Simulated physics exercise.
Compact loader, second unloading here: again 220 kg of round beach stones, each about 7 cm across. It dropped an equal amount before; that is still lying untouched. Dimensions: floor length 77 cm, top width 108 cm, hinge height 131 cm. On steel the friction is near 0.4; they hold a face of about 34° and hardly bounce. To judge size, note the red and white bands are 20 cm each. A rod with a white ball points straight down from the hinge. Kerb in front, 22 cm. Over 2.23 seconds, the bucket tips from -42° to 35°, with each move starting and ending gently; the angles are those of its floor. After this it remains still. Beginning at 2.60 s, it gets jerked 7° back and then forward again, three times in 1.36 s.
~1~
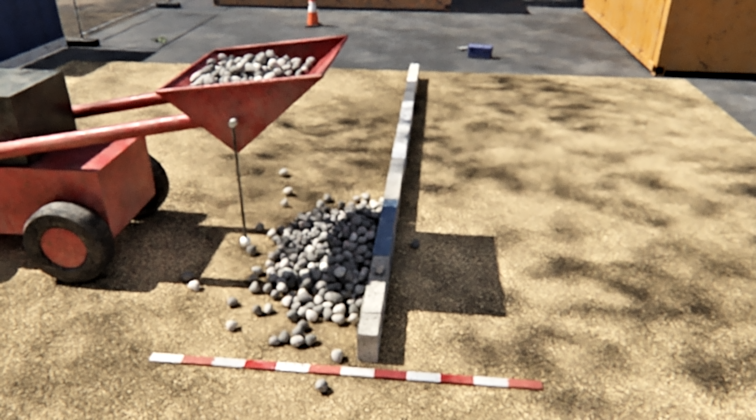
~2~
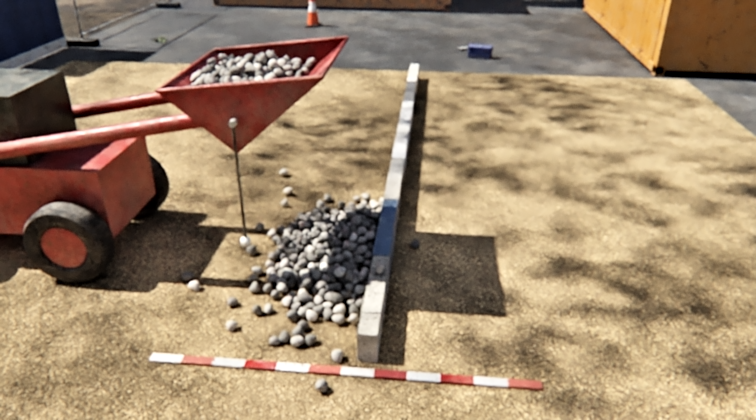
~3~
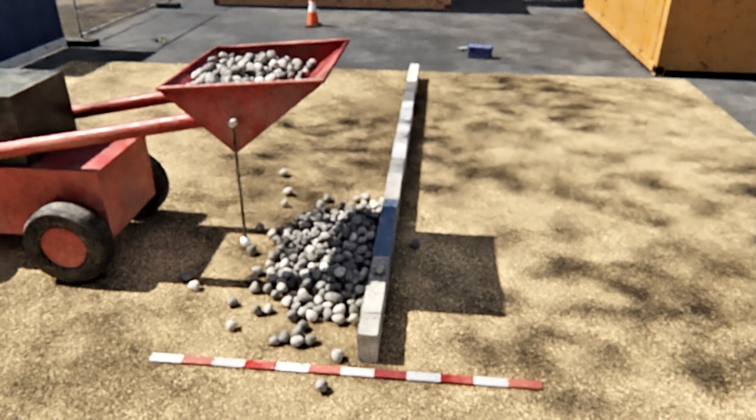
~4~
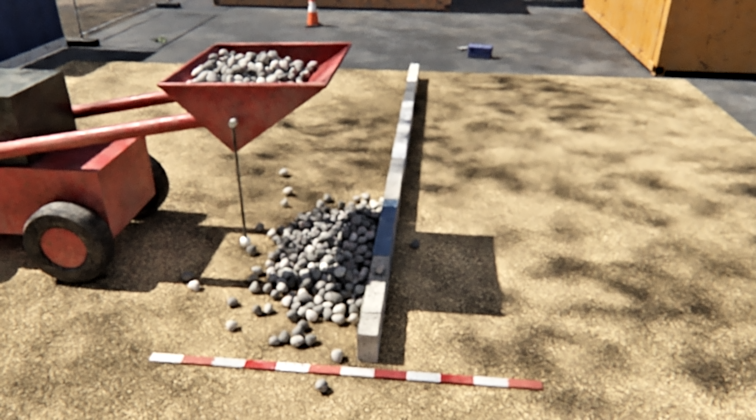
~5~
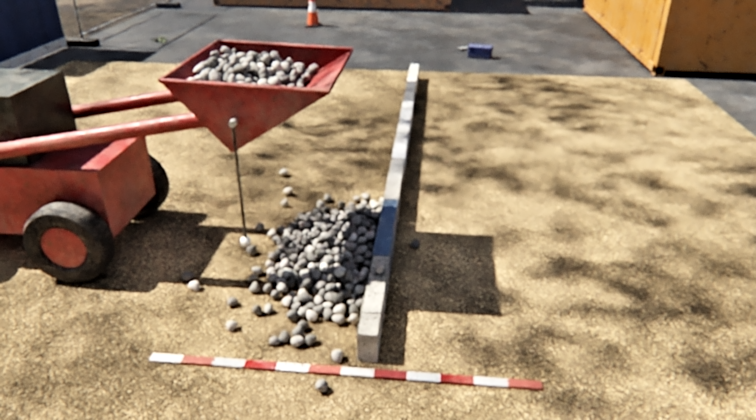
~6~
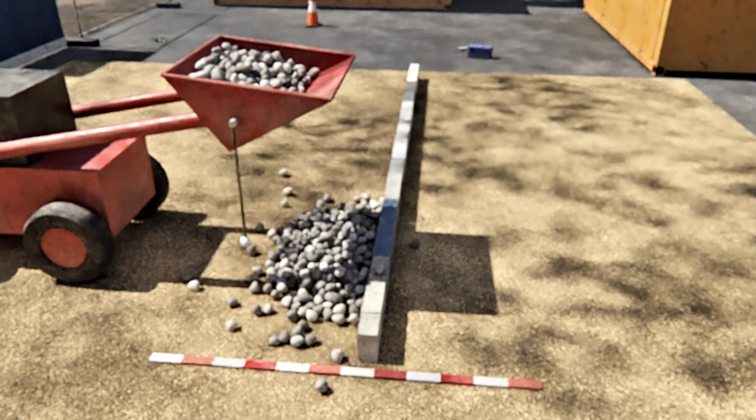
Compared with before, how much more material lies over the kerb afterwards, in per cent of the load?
Some 42 per cent of a load more.
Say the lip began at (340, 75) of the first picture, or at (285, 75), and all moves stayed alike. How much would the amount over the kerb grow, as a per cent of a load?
First some 70, then 10 per cent.
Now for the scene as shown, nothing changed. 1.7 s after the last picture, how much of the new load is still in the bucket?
Near 15 per cent of the load is held.
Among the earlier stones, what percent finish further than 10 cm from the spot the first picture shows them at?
I'd put it at about 5 per cent.
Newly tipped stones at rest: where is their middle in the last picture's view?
(378, 247).
Then, 1.1 s after the last picture the floor is at 23°; in per cent of one load, 96 in the bucket, 103 on this side of the kerb; the foremost stones are at (382, 234).
Then, 1.7 s after the last picture the floor is at 35°; in per cent of one load, 15 in the bucket, 171 on this side of the kerb, 14 over the kerb; the foremost stones are at (442, 246).
Then, 3.8 s after the last picture the floor is at 35°; in per cent of one load, 0 in the bucket, 157 on this side of the kerb, 43 over the kerb; the foremost stones are at (578, 274).
Then, 6.3 s after the last picture the floor is at 35°; in per cent of one load, 0 in the bucket, 157 on this side of the kerb, 43 over the kerb; the foremost stones are at (578, 274). Net gain over the kerb, 42.
